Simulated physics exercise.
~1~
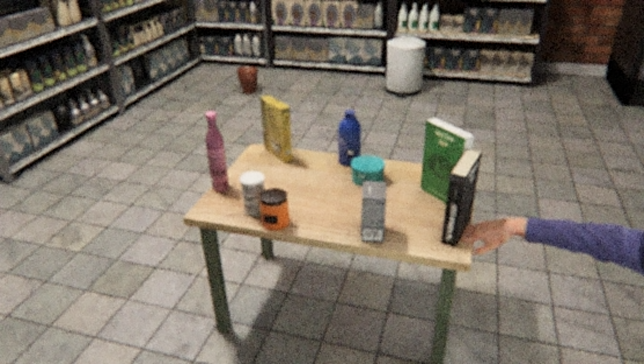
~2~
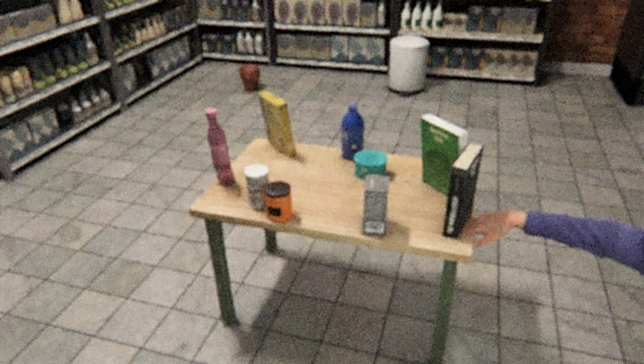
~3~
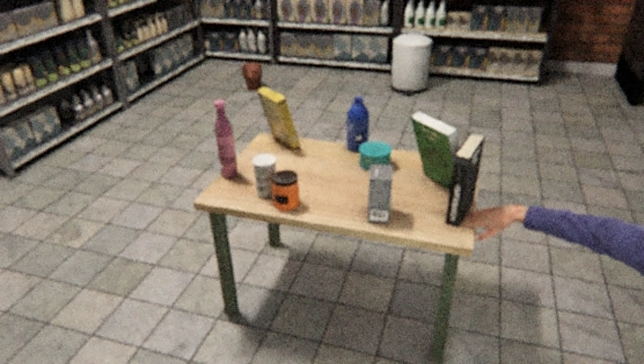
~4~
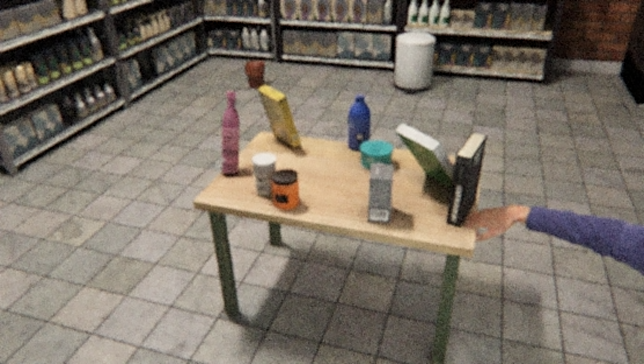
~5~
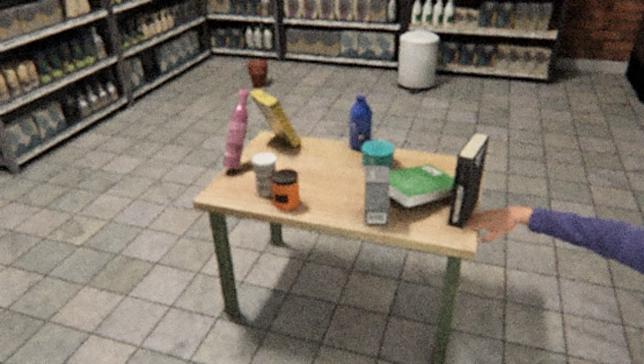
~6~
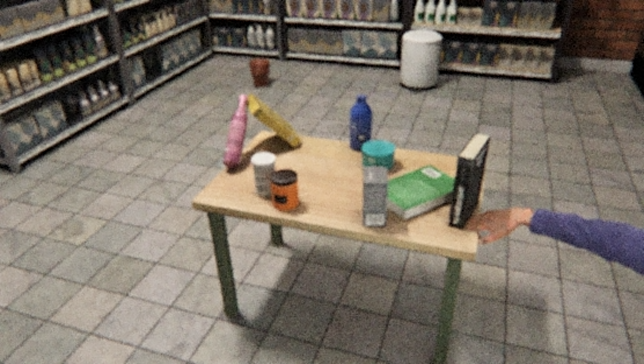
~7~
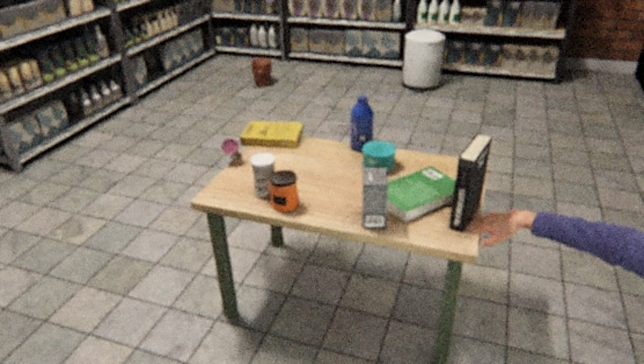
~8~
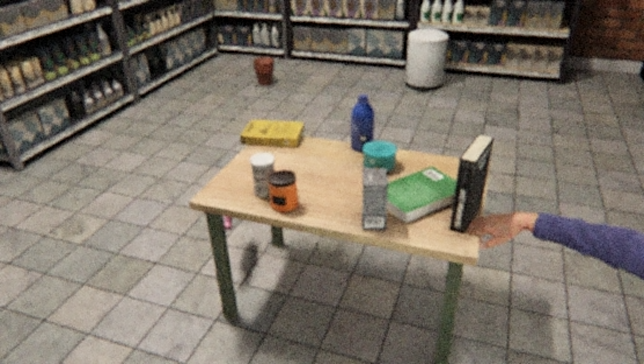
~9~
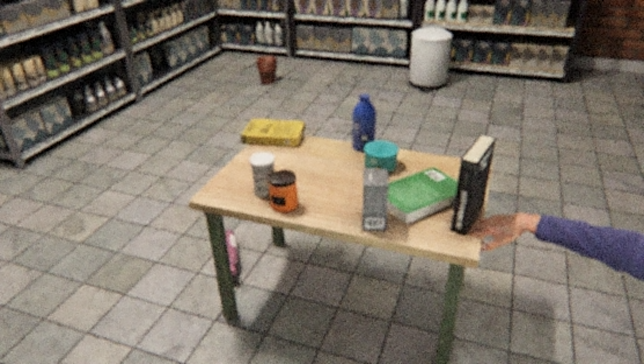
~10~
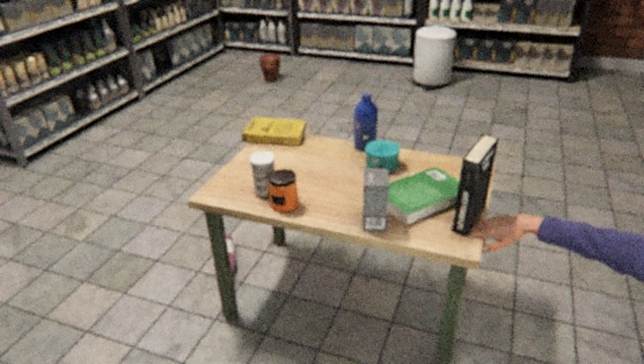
We see a hand at the right edge of a small table of containers and books as the table jolts slightly; the green book and yellow packet topple flat, and the pink bottle tips off the left side to the floor, while the black book and the rest stay upright.
